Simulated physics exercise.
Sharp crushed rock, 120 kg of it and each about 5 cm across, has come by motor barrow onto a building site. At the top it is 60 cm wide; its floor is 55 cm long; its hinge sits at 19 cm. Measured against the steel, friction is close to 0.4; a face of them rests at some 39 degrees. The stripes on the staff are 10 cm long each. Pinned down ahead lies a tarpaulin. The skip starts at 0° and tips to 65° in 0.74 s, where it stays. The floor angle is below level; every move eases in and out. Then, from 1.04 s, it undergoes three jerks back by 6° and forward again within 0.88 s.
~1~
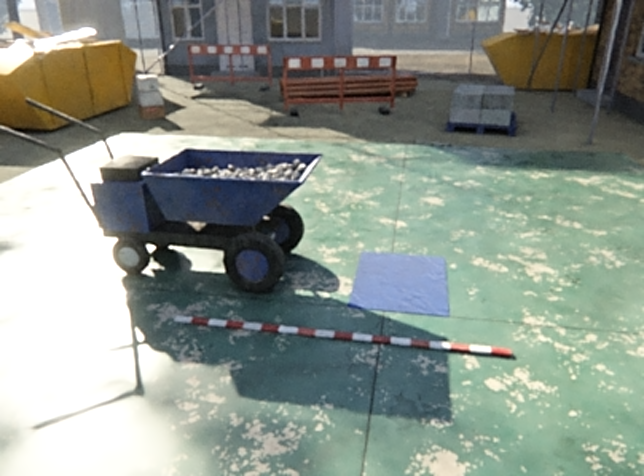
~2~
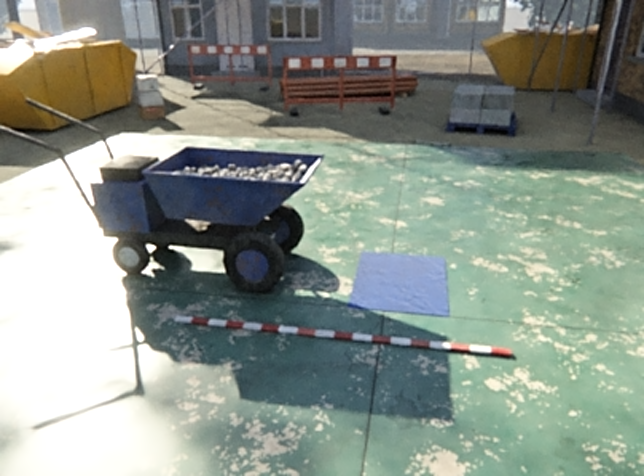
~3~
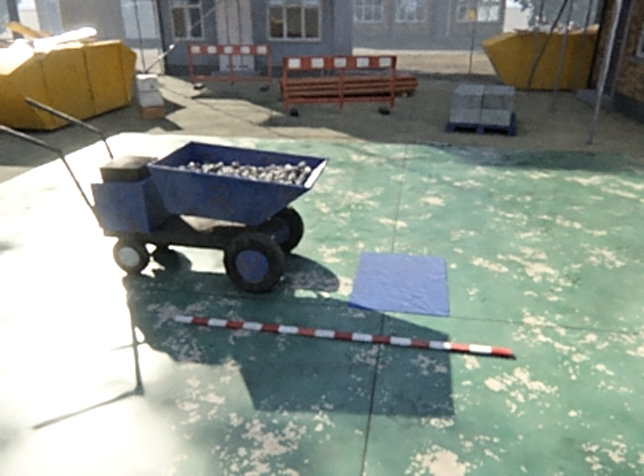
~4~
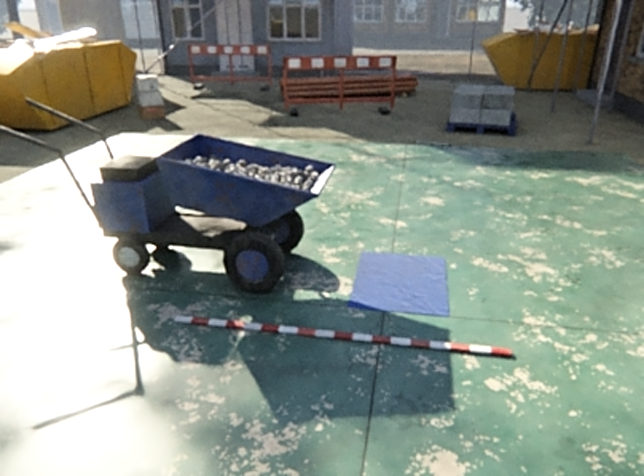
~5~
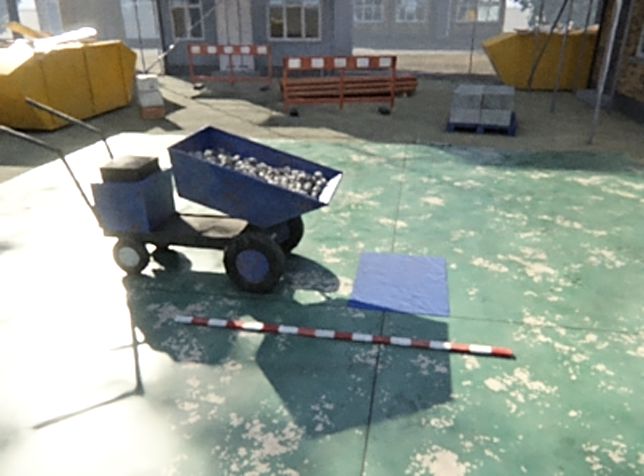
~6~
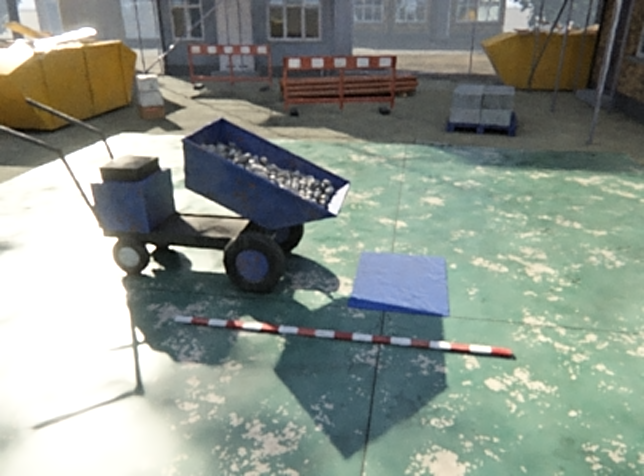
The clip shows a blue motor barrow loaded with grey crushed rock on a worn green surface, near a striped staff and a blue sheet; its skip tilts steadily, the rear rising and the front lip lowering slightly rightward.
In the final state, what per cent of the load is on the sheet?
About 60 percent.
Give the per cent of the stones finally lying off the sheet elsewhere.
Around 20 percent of the load.
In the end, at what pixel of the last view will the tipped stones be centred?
Somewhere near pixel (395, 275).
A little later the floor is at 54°; 100 % in the skip; the foremost stones are at (349, 242).
Then the floor is at 65°; 87 % in the skip, 13 % on the sheet; the foremost stones are at (388, 286).
Later still the floor is at 65°; 21 % in the skip, 2 % short of the sheet, 59 % on the sheet, 18 % off the sheet elsewhere; the foremost stones are at (526, 294).
In the end the floor is at 65°; 21 % in the skip, 2 % short of the sheet, 59 % on the sheet, 18 % off the sheet elsewhere; the foremost stones are at (526, 294).
